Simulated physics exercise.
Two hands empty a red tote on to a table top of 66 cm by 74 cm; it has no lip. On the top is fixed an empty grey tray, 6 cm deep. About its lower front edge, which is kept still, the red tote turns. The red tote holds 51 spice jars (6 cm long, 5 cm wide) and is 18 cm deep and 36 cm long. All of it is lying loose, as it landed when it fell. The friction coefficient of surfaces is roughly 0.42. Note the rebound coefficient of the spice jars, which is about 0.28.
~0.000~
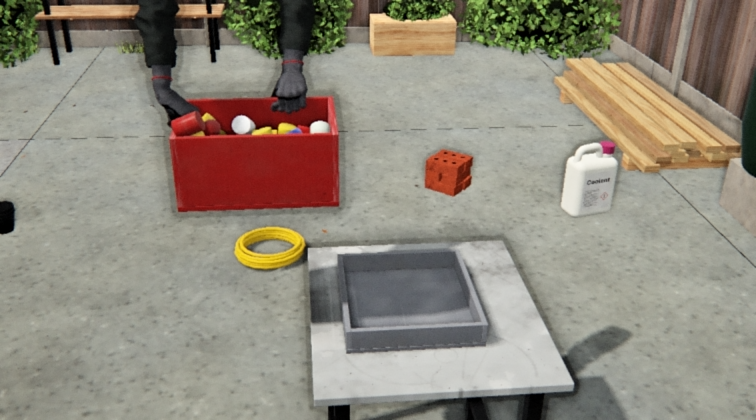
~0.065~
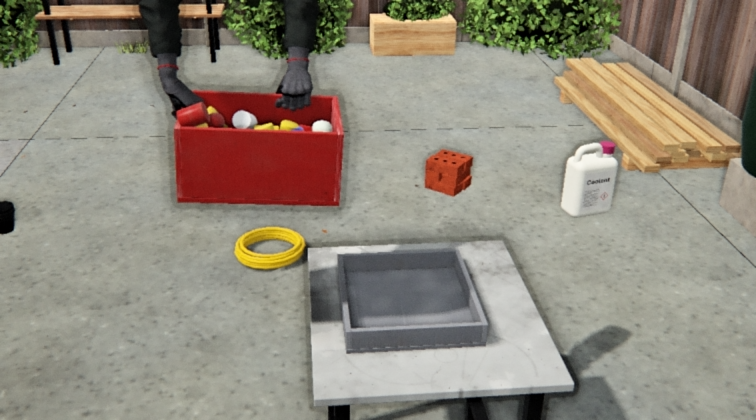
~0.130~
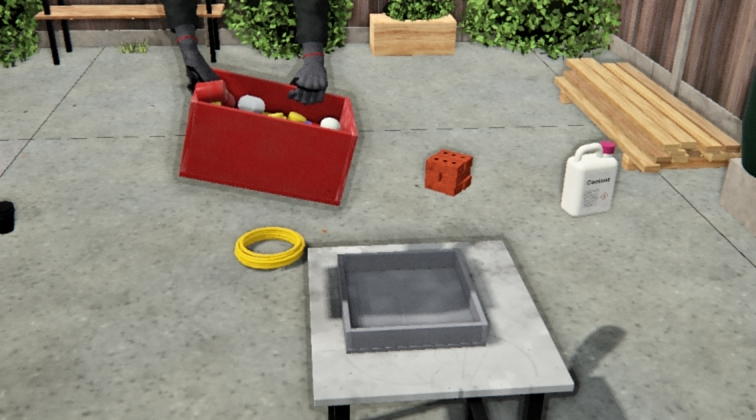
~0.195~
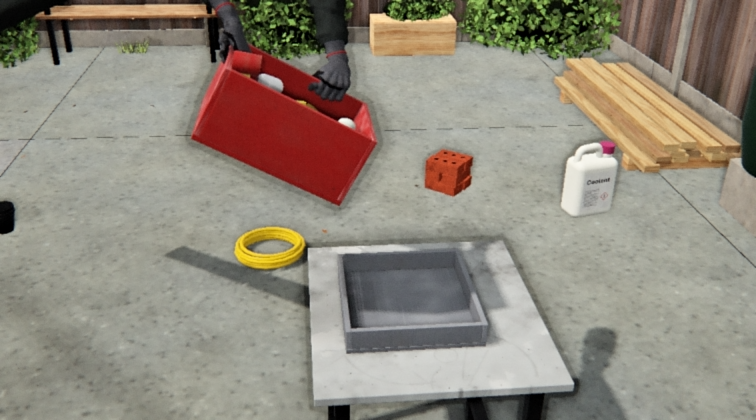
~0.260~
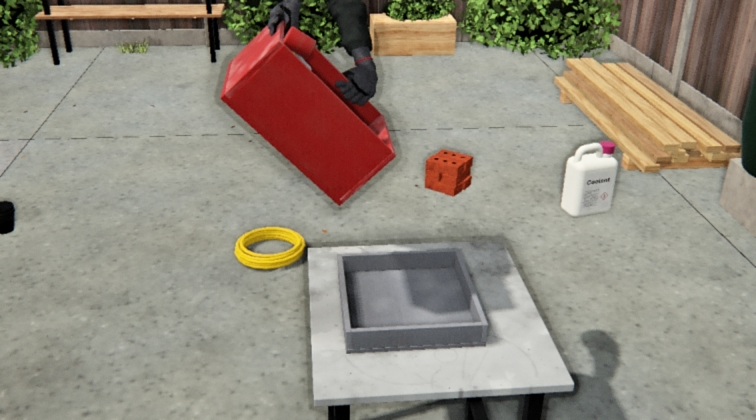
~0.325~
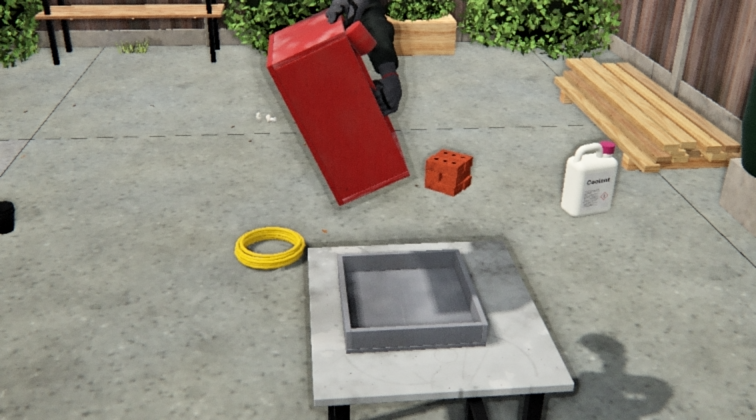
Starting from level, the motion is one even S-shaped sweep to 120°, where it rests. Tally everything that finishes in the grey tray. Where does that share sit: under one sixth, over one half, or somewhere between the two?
Between the two.
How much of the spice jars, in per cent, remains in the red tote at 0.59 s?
Near 35 per cent, give or take.
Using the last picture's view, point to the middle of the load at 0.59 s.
The middle of the load sits near (451, 177).
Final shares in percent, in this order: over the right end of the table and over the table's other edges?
Close to 65 and 0 percent respectively.
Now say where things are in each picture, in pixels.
In the first frame (places track the rim corner closest to us here), red tote (176, 137); grey tray (351, 330); tipped 0°; all still inside.
The second frame shows red tote (180, 127); tipped 4°.
The third frame shows red tote (197, 102); tipped 14°.
The fourth frame shows red tote (231, 70); tipped 29°.
The fifth frame shows red tote (284, 44); tipped 47°; 1 out, the lowest jar at (299, 43).
The sixth frame shows red tote (346, 36); grey tray (351, 330); tipped 66°; 1 out, the lowest jar at (360, 39).
After 0.59 s, tilt 120°; 18 still in the red tote and 33 in the air.
After 0.93 s, tilt 120°; 8 in the grey tray, 18 on the table top outside the tray, 20 over the right end of the table and 5 in the air.
After 1.40 s, tilt 120°; 14 in the grey tray, 5 on the table top outside the tray and 32 over the right end of the table.
Final count (at 2.00 s), 14 in the grey tray, 4 on the table top outside the tray, 32 over the right end of the table and 1 over the table's other edges. Asked share, 14 of 51, 27 per cent.
